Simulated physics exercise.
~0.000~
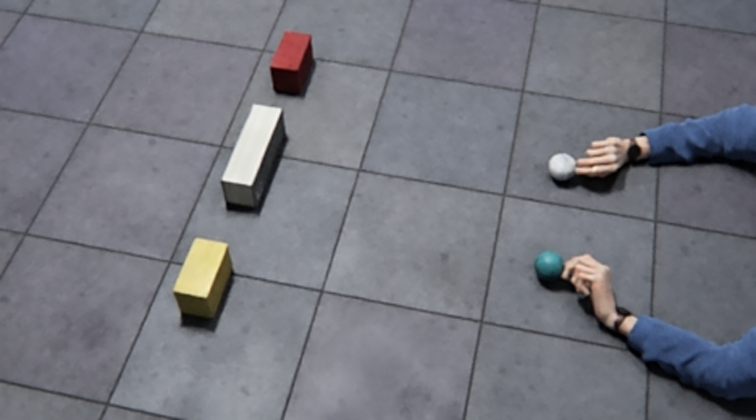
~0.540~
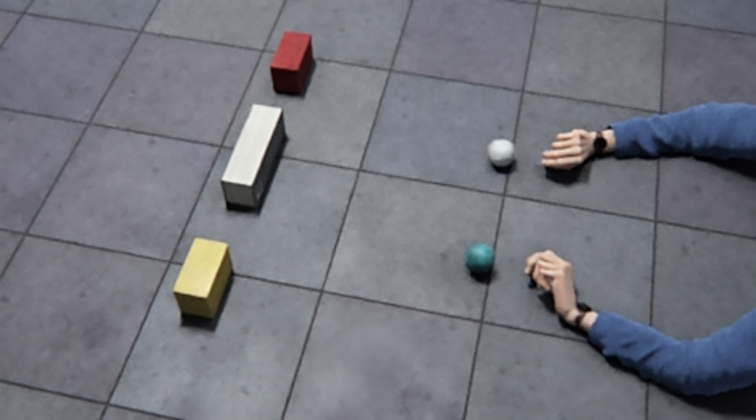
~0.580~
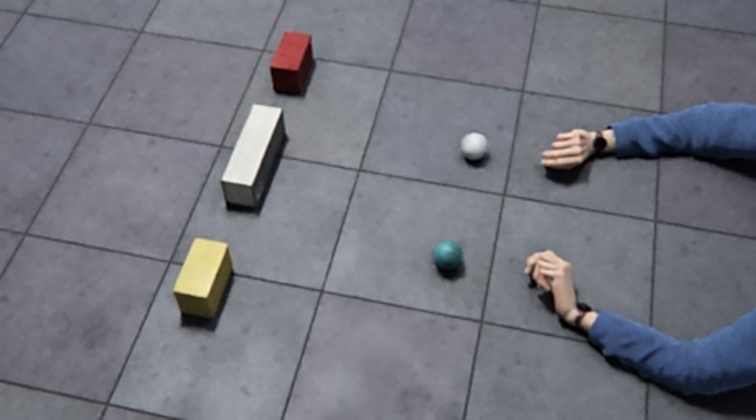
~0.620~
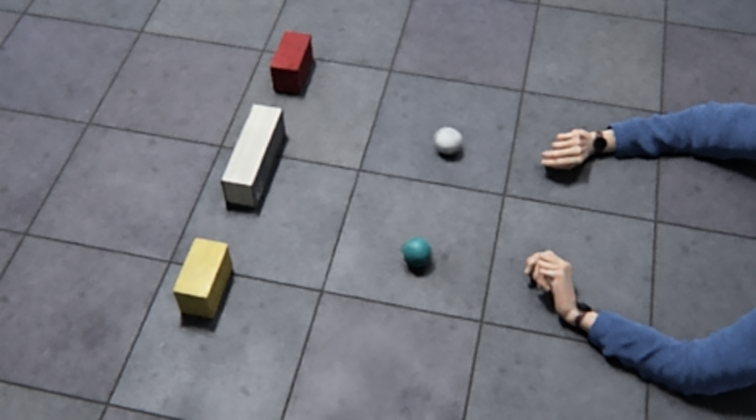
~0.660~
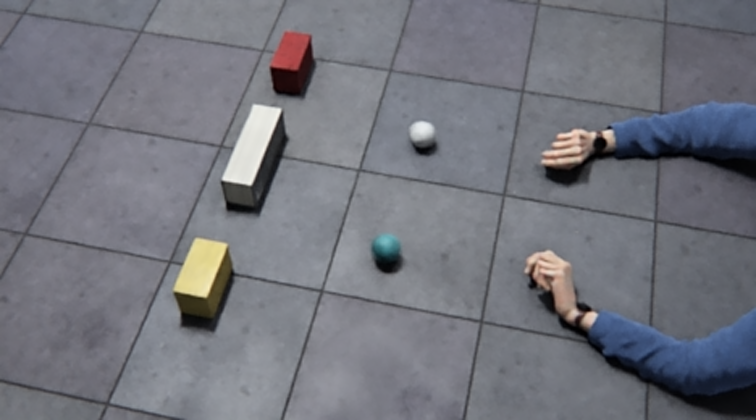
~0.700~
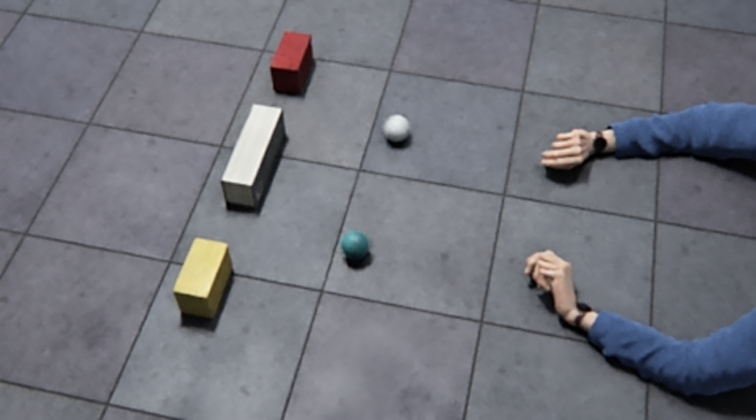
The clip opens with two hands at the right touching a white ball and a turquoise ball on a grey tiled floor, across from a spaced row of red, pale and yellow blocks. The hands release the balls, which roll leftward side by side toward the blocks while the hands stay behind.
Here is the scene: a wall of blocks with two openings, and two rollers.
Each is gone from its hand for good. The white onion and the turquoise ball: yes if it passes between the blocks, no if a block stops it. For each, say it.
White onion: Yes; turquoise ball: Yes.
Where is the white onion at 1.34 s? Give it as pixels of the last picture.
Approximately at pixel (32, 44).
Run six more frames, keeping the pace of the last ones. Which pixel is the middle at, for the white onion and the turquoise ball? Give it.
Expect the white onion at about (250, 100), with the turquoise ball at about (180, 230).
After 1.34 s, white onion heading on near (32, 44); turquoise ball heading on.
By the end (2.3 s), the white onion gets between the blocks; the turquoise ball gets between the blocks.
